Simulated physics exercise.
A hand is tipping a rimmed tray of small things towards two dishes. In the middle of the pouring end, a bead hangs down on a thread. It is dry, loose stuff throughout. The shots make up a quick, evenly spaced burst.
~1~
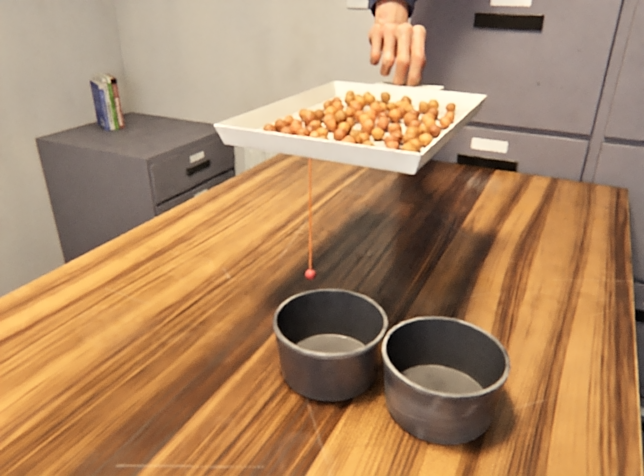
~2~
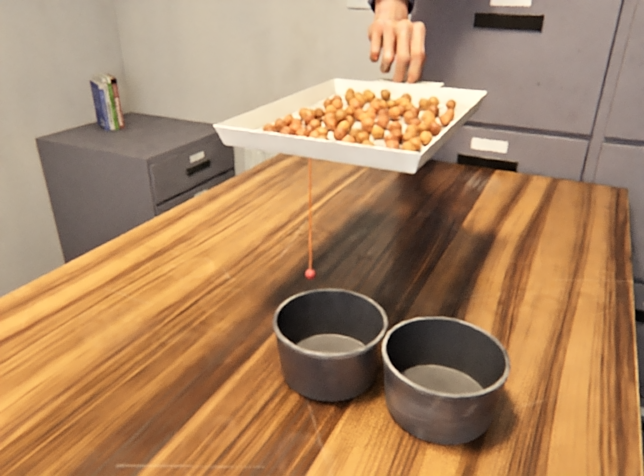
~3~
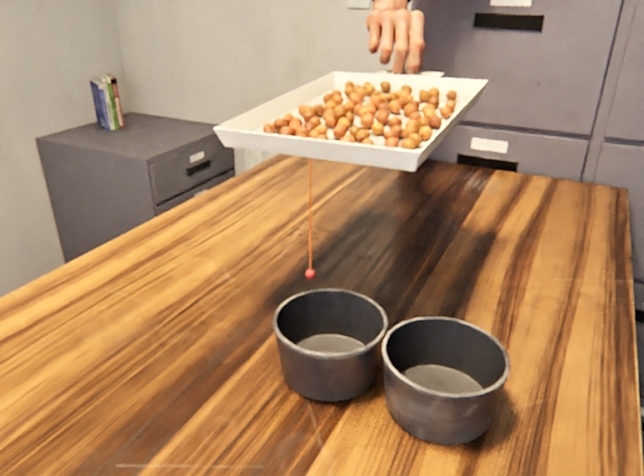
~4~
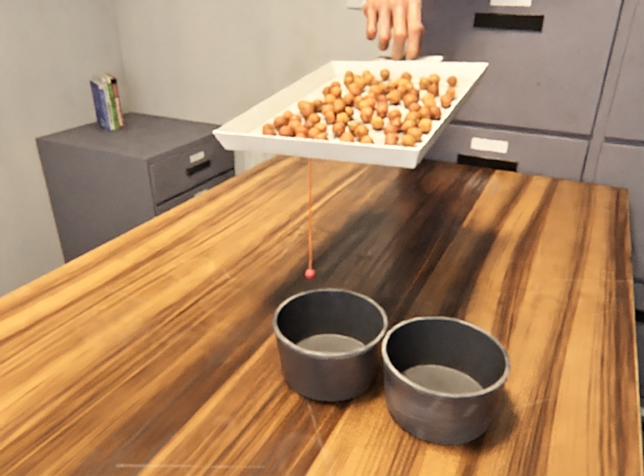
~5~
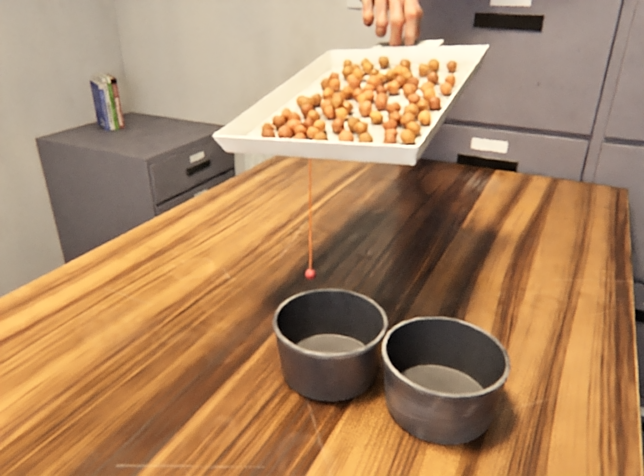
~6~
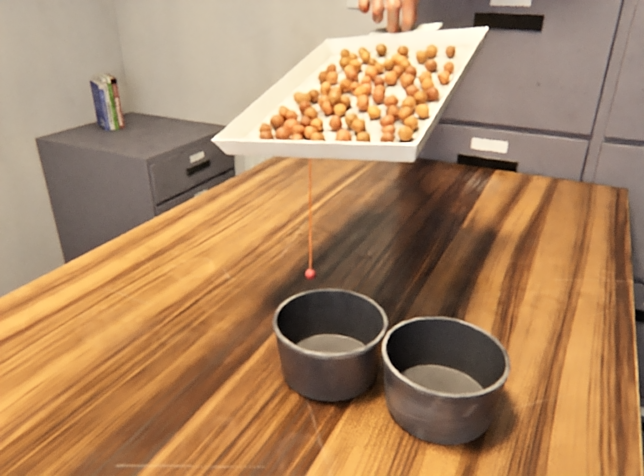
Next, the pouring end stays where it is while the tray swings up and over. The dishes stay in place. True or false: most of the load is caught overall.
False - less than half is caught.
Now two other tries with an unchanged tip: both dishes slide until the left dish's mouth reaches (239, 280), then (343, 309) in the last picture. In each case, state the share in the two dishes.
Approximately 60 percent, followed by approximately 0 percent.
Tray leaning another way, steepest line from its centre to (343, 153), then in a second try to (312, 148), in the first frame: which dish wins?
Leftward dish on the first try, Leftward dish on the second.
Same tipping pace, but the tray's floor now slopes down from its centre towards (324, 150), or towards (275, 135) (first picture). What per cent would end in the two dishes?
About 40 % and about 0 %.
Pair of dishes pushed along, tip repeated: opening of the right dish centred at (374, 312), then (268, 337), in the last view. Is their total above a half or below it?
Short of half, then Short of half.
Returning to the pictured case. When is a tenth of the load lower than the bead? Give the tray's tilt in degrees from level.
Angle: Approx. 90 degrees.
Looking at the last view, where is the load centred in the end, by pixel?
I'd place the middle at about (198, 337).
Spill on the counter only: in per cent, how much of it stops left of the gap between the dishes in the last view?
Left share: Some 100 per cent.
Soon, tray tipped steeply; nearly all on the tray; a stray few in the air.
A while on, tray tipped right over; most on the tray; a small part outside both; a small part in the air.
Towards the end, tray tipped past a quarter turn; a small part in the left dish; nearly all outside both.
Finally, tray tipped past a quarter turn; none in the right dish; a small part in the left dish; nearly all outside both.
